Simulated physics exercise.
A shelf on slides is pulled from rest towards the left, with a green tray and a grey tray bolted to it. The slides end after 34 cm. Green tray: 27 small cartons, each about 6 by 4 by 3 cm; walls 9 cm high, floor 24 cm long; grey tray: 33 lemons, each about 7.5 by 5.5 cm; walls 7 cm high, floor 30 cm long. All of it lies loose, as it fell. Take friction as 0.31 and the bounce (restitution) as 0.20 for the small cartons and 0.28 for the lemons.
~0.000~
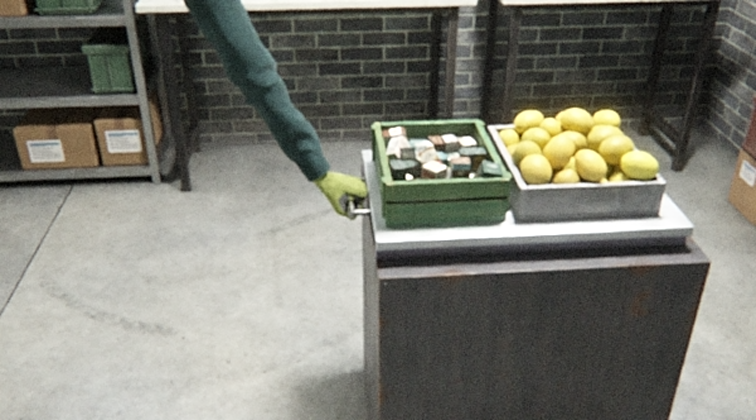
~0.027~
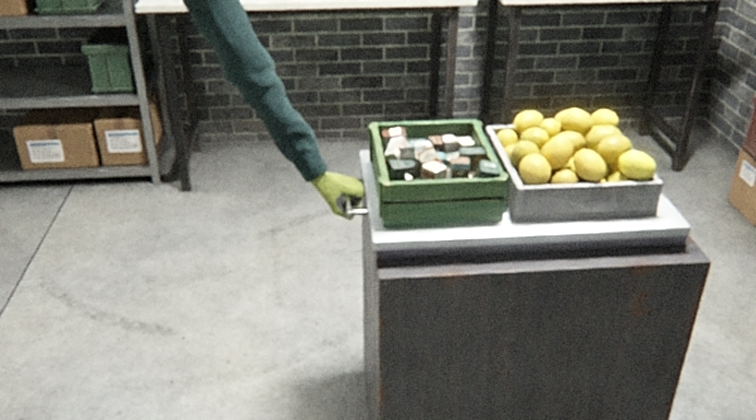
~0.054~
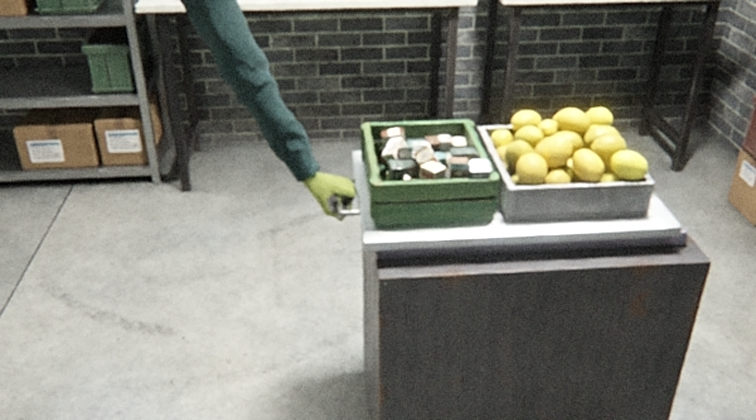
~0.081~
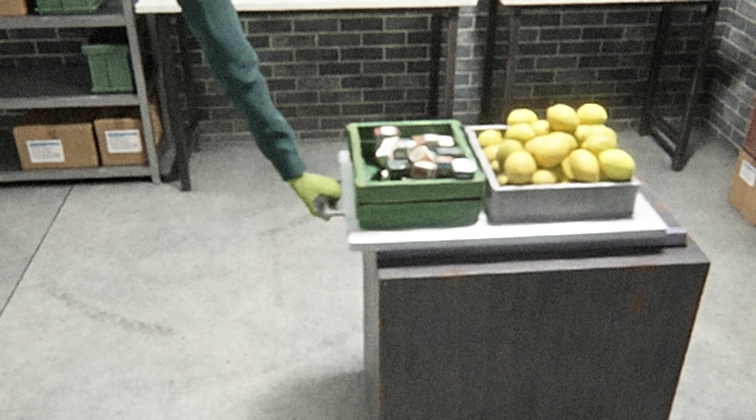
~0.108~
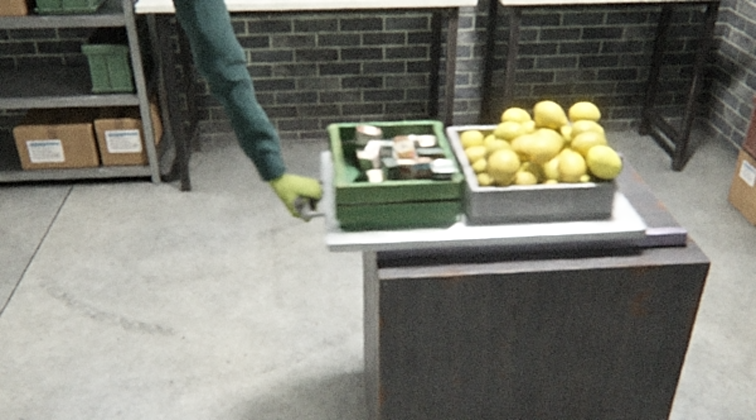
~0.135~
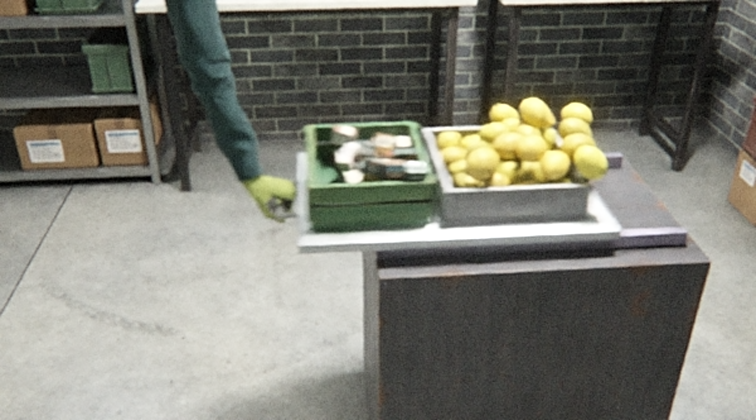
A gloved hand gripped the handle of a shelf holding a green tray of small cartons and a grey tray of lemons, then pulled it steadily left, and the lemons shifted in their tray.
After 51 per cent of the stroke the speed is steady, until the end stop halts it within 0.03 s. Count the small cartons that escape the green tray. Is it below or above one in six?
Under a sixth of the small cartons leave the green tray.
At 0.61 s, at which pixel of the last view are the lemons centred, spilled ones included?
Around (407, 172).
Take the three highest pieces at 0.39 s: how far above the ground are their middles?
About 98 cm.
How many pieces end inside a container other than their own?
Some 3 pieces.
After 0.19 s, the runners reach their end.
After 0.27 s, green tray 27 in, 0 out and grey tray 27 in, 6 out.
After 0.39 s, green tray 27 in, 0 out and grey tray 22 in, 11 out.
After 0.61 s, green tray 25 in, 2 out and grey tray 21 in, 12 out.
When it is over (at 1.04 s), green tray 25 in, 2 out and grey tray 21 in, 12 out. Asked share, 2 of 27, 7 per cent.
